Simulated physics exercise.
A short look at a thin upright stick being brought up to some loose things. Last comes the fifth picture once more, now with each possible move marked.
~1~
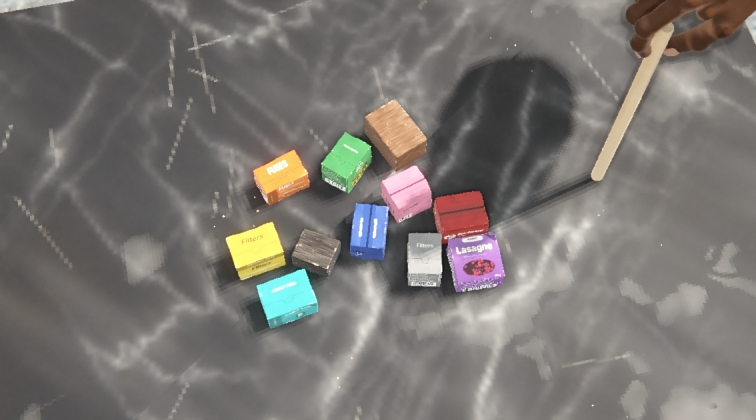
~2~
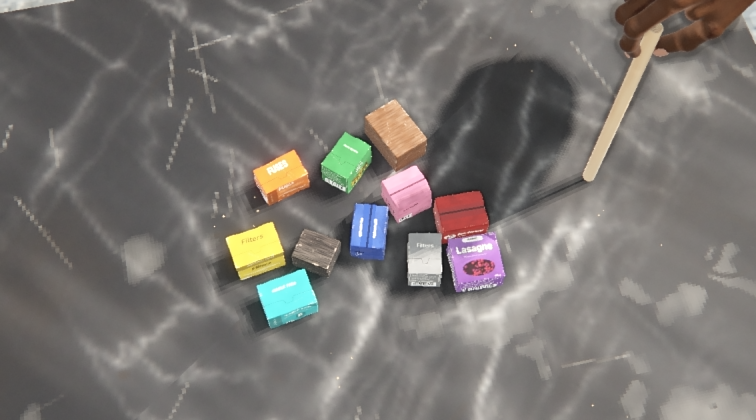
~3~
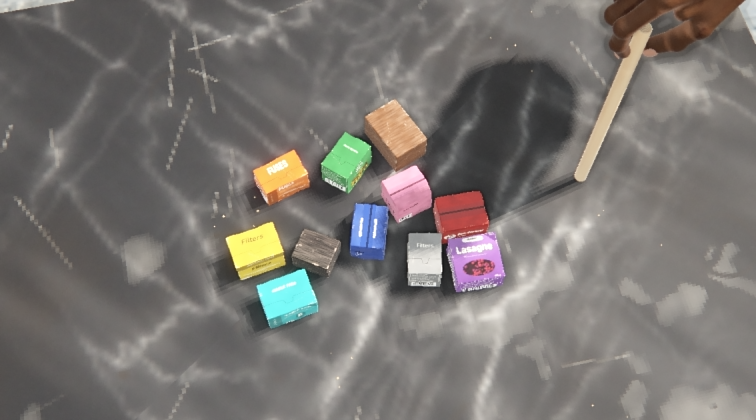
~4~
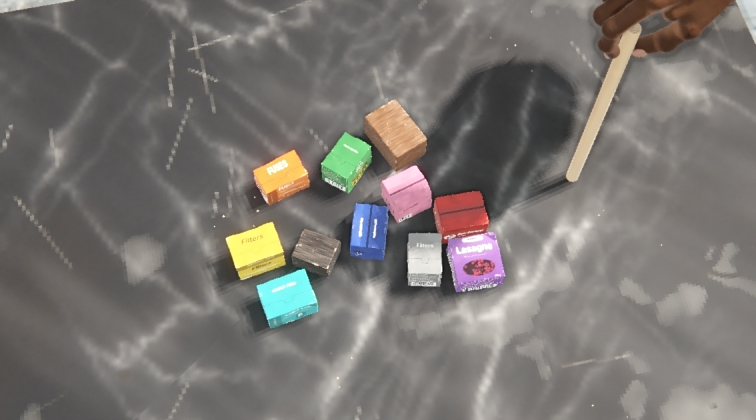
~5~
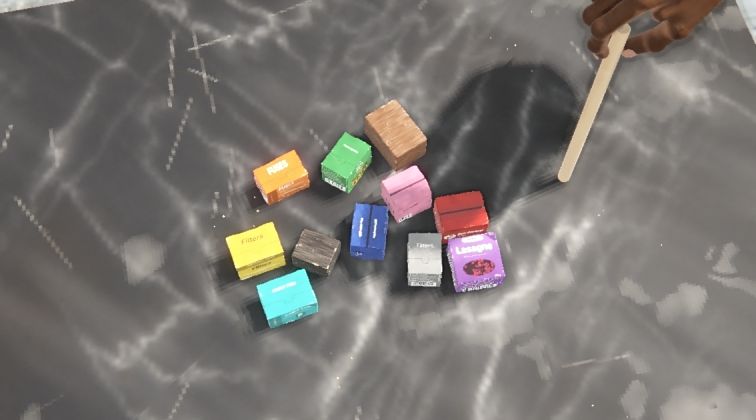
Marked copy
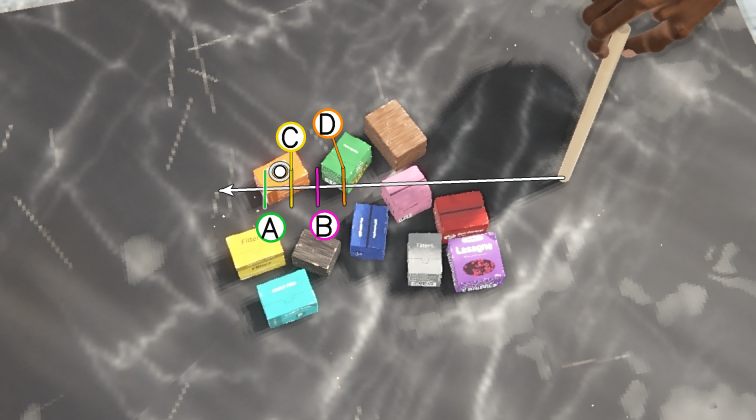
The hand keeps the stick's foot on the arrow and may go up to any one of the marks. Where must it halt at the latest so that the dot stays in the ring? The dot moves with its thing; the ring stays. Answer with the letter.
No farther than B.
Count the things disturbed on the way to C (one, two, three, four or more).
It has moved four or more.
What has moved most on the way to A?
The orange box.
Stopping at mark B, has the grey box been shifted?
By then, no.
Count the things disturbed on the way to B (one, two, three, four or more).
In all, three.
On the marked copy, A at (265, 189); B at (317, 187); C at (292, 188); D at (344, 186); the arrow from (563, 178) to (220, 191); the white dot at (280, 172).
Following B. Soon after the start, foot of the stick (476, 182).
Later, foot of the stick (388, 185); pink box (388, 201); blue box (367, 239).
In the end, foot of the stick (317, 187); pink box (384, 202); green packet (333, 158); the dot is still in its ring.
As for the rest, A shifts the dotted thing to (231, 174); C shifts the dotted thing to (256, 177); D keeps the dot in but is short.
